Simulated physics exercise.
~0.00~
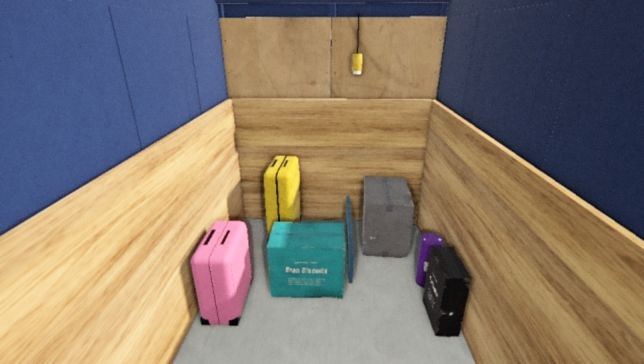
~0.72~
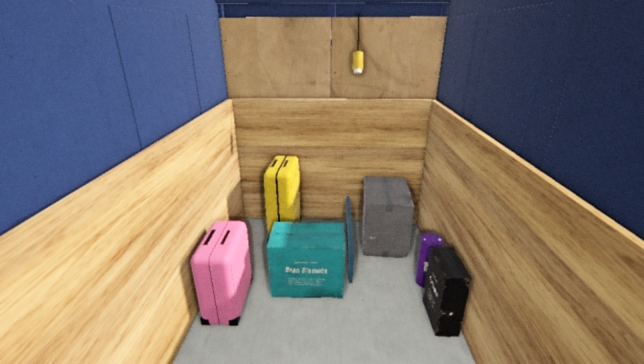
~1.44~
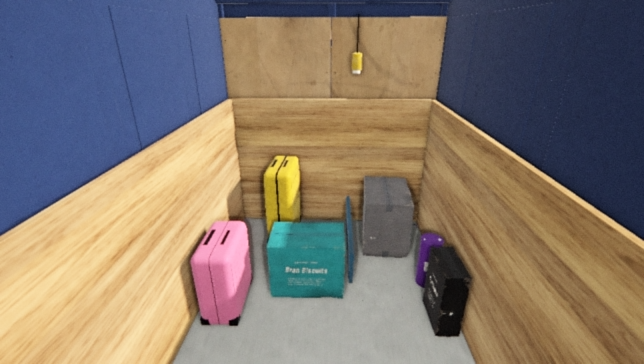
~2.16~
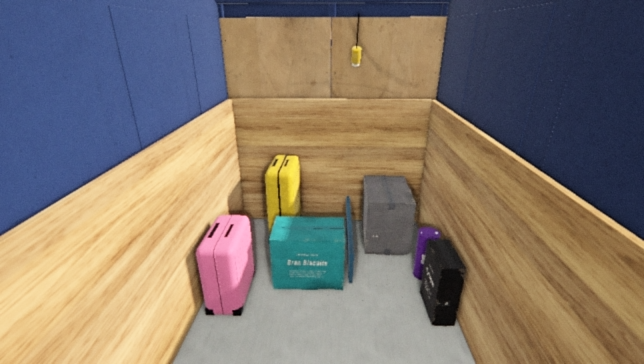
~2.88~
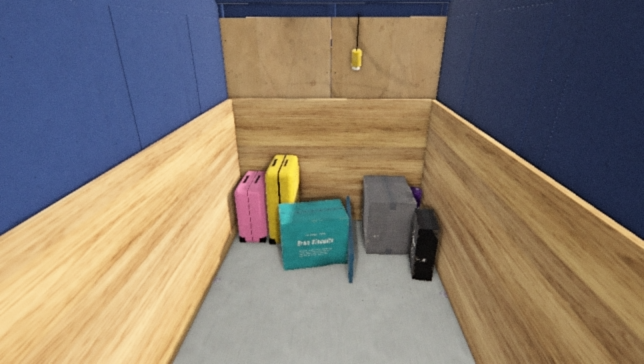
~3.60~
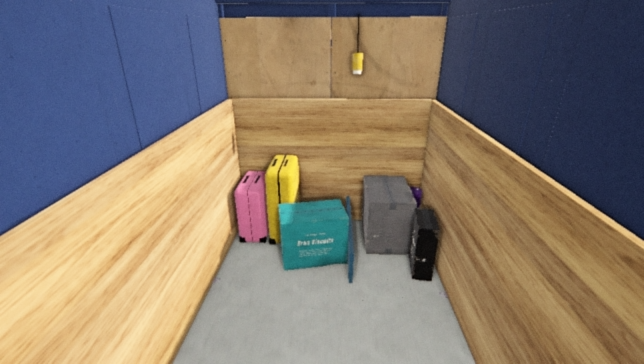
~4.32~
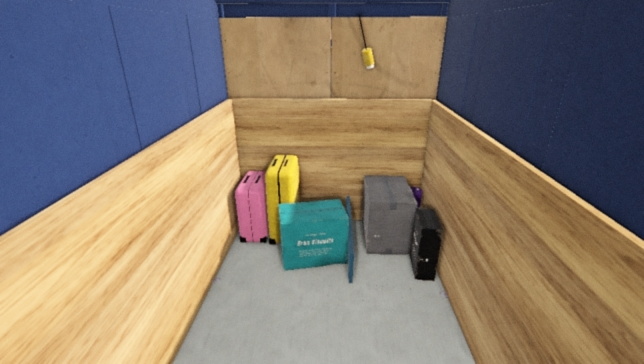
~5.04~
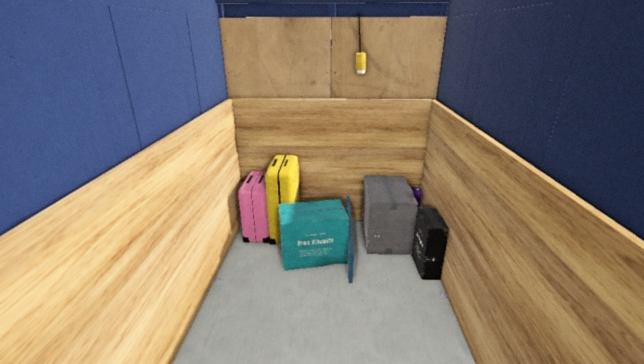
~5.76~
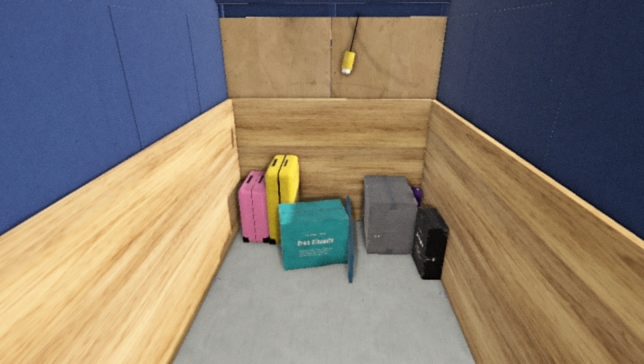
In a delivery van's load bay with wooden side boards and blue walls, a pink case, a yellow case, a turquoise box, a grey box, a purple canister and a black box stand apart on the grey floor. At first everything is still. Then the pink case, turquoise box, canister and black box begin sliding forwards, away from the viewer. The pink case travels far, stopping beside the yellow case, while the canister ends up mostly hidden behind the grey and black boxes. The hanging yellow lamp swings right, then left. Everything remains upright, with the yellow case and grey box still in their places.
